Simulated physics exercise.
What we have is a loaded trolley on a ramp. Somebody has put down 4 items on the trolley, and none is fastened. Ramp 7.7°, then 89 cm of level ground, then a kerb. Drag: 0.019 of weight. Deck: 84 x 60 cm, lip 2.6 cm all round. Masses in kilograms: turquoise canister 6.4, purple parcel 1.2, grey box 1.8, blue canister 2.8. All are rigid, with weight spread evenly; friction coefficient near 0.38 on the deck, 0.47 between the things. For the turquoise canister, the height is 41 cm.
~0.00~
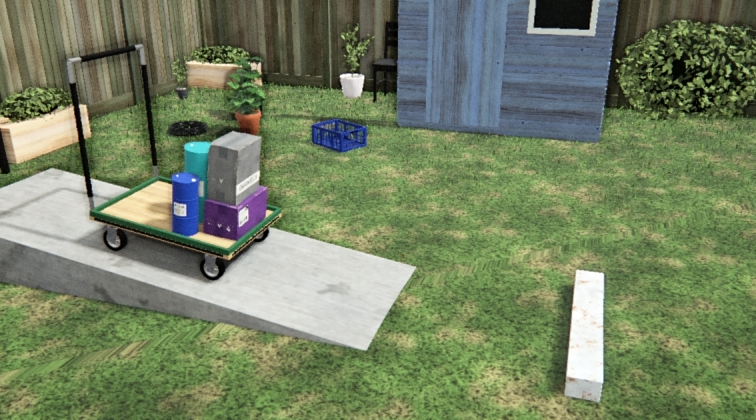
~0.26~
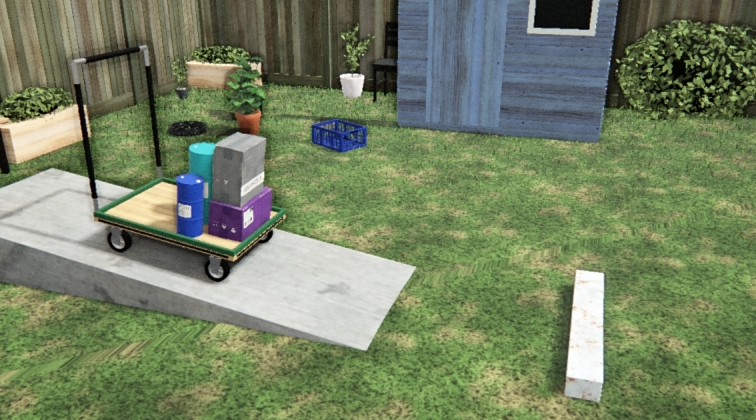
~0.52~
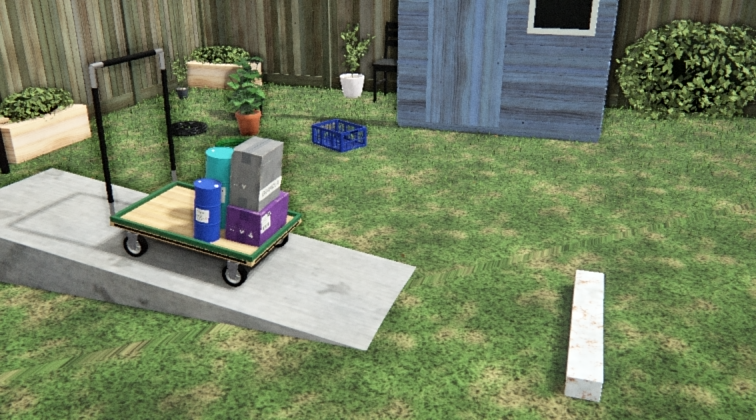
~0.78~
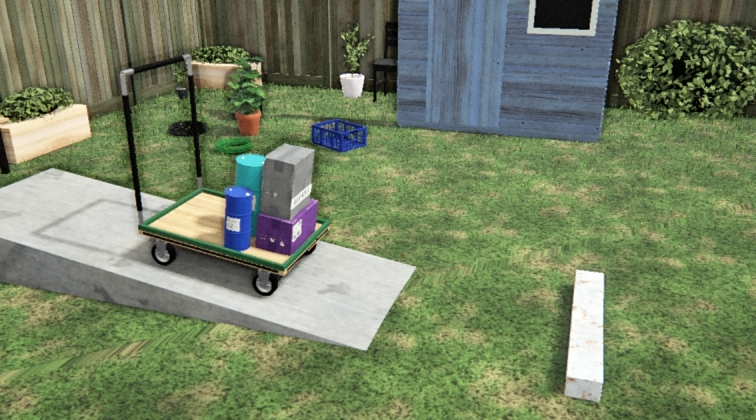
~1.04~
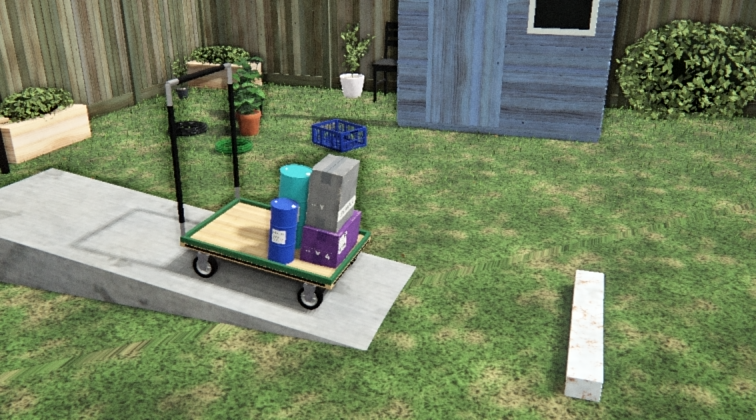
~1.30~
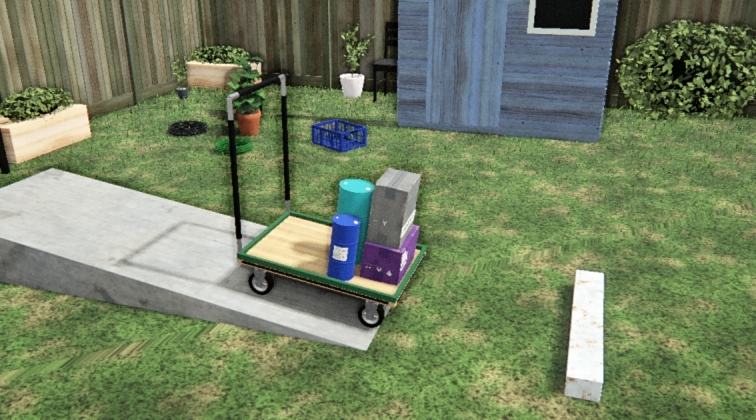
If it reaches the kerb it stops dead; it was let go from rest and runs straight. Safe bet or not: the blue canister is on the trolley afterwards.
Looks like it jumps ship.
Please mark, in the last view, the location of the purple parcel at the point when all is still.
About (580, 271).
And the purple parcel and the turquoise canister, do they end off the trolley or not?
Well, the purple parcel is still in bounds, and the turquoise canister is still in bounds.
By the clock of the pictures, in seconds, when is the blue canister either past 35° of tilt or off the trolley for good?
It happens near 2.2 s.
After 1.90 s, trolley at the kerb; blue canister moved 5 cm near (531, 280); grey box 4° off its base; turquoise canister moved 5 cm.
After 2.20 s, trolley at the kerb; grey box now off the trolley; blue canister 35° off its base near (541, 288); turquoise canister 32° off its base.
After 2.90 s, trolley at the kerb; blue canister now off the trolley; turquoise canister 34° off its base; purple parcel 34° off its base.
In the end (4.4 s), off the trolley, grey box and blue canister; not toppled but over 10 cm from the start, turquoise canister; purple parcel under 10 cm from the start. At the end, from the last picture's camera, blue canister near (522, 398).
